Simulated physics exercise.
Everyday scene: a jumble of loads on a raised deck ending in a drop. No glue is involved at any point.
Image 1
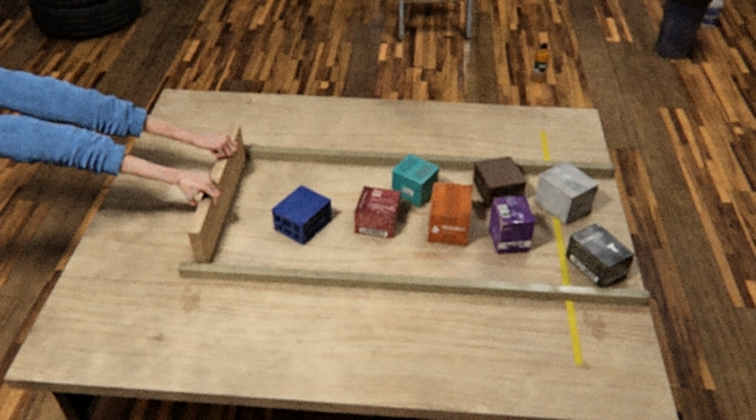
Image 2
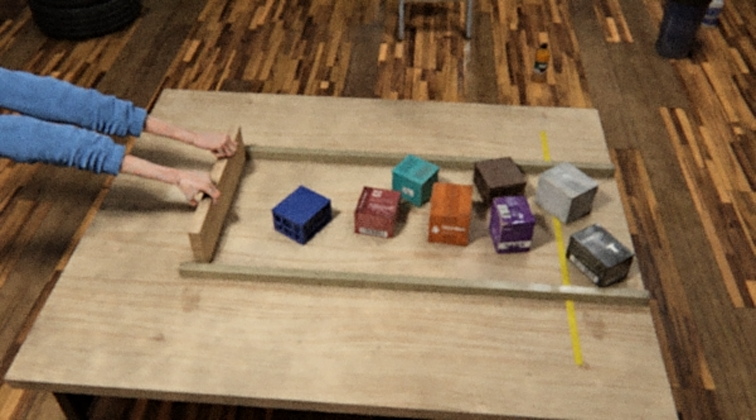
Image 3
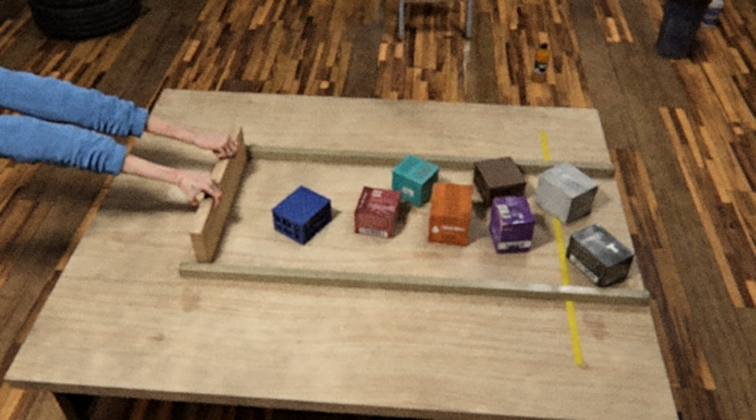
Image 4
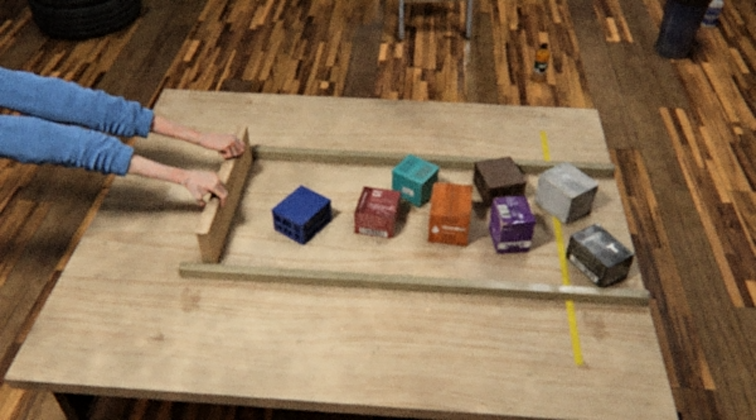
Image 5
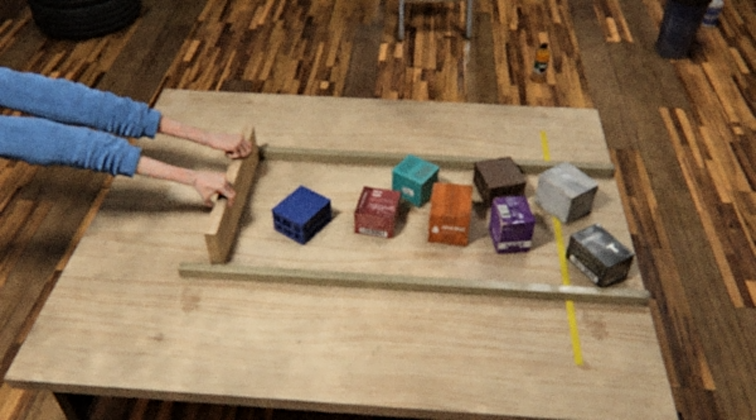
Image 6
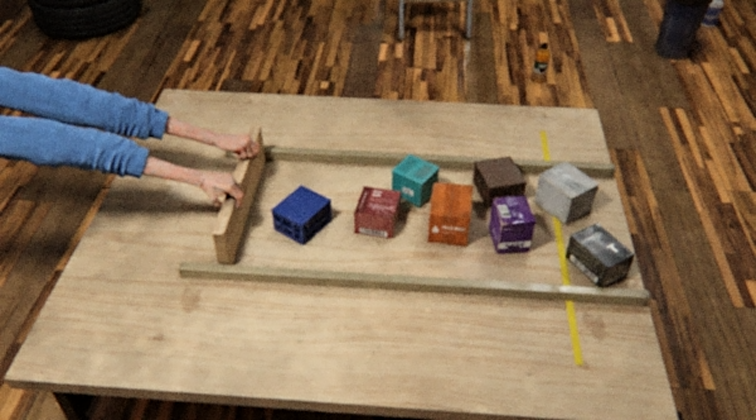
At first, two hands hold a wooden plank upright at the left of a table, between two rails, with eight colored boxes spread out to its right. The hands then slide the plank slightly rightward, closer to the blue crate, while all the boxes stay still.
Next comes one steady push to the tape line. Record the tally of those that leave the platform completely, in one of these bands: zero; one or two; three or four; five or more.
In the end, the drop-off count sits at three or a four.
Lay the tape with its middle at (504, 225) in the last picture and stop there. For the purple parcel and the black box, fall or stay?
The purple parcel is gone and the black box is gone.
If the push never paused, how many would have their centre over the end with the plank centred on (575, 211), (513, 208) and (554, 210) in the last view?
Counts by place: 6 / 2 / 4.
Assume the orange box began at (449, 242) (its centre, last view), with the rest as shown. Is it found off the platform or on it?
It does not fall.
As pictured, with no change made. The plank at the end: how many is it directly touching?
Number in contact with it: 2.
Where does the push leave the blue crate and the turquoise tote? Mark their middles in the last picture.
Near (580, 224) and (573, 184).
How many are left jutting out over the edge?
Tally: 2.
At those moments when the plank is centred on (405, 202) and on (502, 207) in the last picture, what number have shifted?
Tally: First 5; then 8.
Early on, none off yet; black box at rest near (599, 255); white parcel at rest near (566, 193); purple parcel at rest near (511, 225).
Finally, the number that fall off is three or four; lost, orange box, purple parcel, white parcel and black box.
